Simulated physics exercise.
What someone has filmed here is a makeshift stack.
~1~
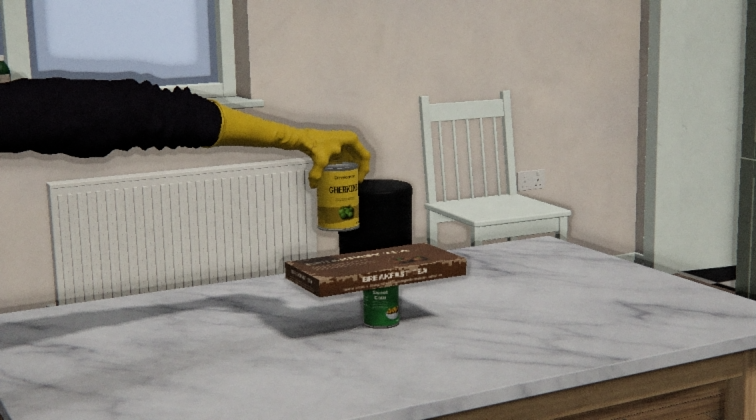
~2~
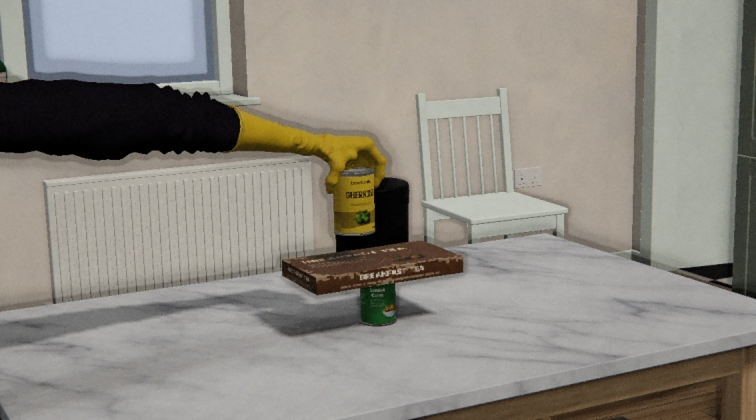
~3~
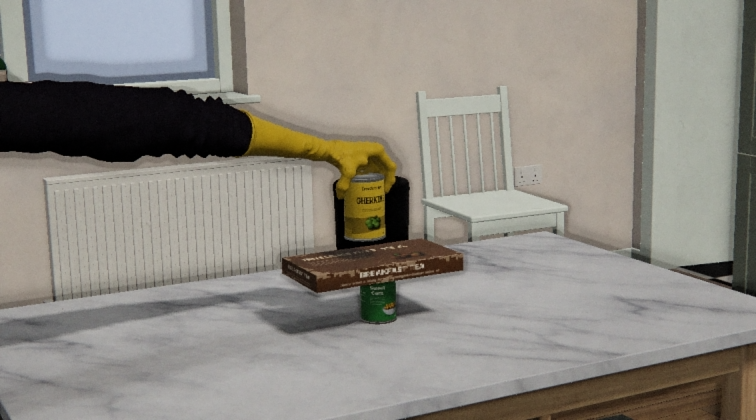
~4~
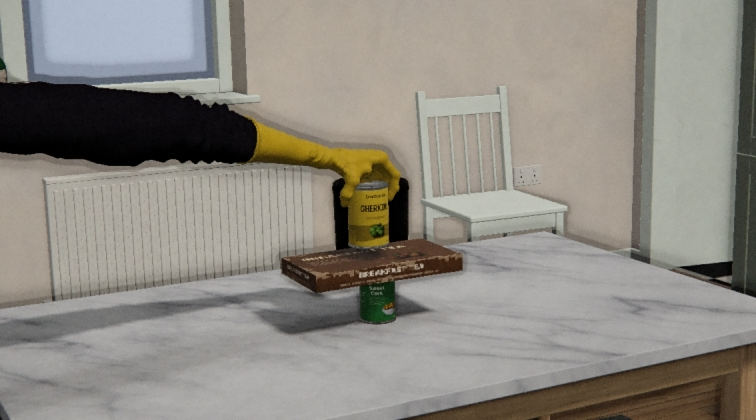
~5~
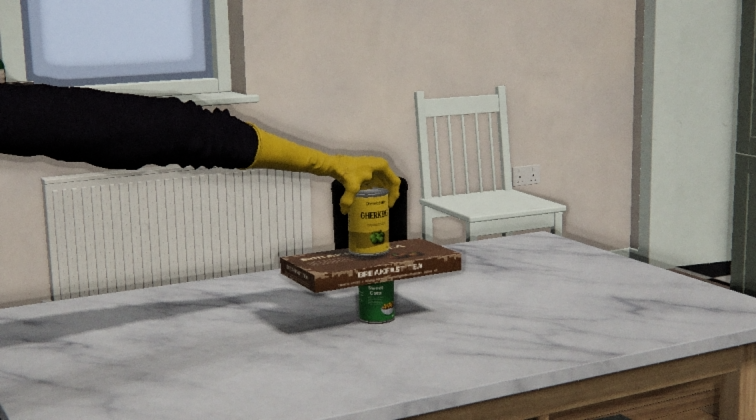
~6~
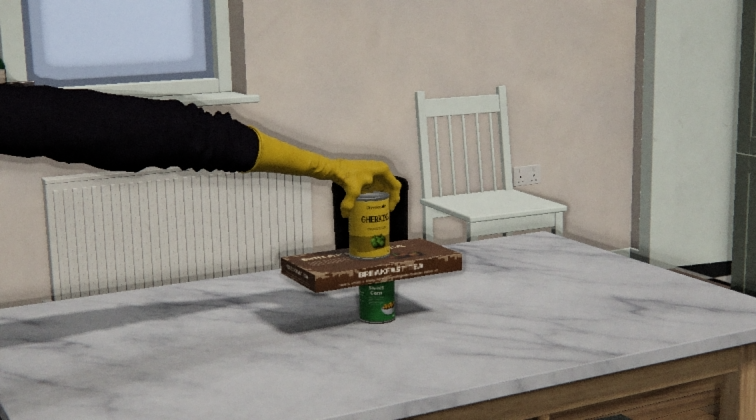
The clip opens on a brown packet lying flat across a green tin on a marble worktop, while a yellow-gloved hand holds a yellow tin above it. The hand moves slightly right and lowers the tin, slowing as it sets it on the packet, fingers still around its top.
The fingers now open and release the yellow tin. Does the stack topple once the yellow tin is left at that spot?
The stack stands firm.
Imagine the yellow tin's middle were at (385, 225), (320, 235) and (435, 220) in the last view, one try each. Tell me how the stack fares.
Try one: Stable; try two: Collapse; try three: Collapse.
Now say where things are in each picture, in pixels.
In the first frame, still above its spot; yellow tin (338, 197); brown packet (375, 268).
In the second frame, still above its spot; yellow tin (354, 201); brown packet (372, 266).
In the third frame, still above its spot; yellow tin (364, 207); brown packet (373, 264).
In the fourth frame, still above its spot; yellow tin (368, 215); brown packet (372, 264).
In the fifth frame, still above its spot; yellow tin (368, 221); brown packet (371, 264).
In the sixth frame, in place under the hand; yellow tin (369, 225); brown packet (371, 264).
Then, 0.30 s past the last view, nothing moves.
Then, 0.70 s past the last view, yellow tin resting near (369, 225).
Finally, all 3 still in place. Final places as the last picture's camera would see them, yellow tin near (369, 225). The stack keeps its balance.
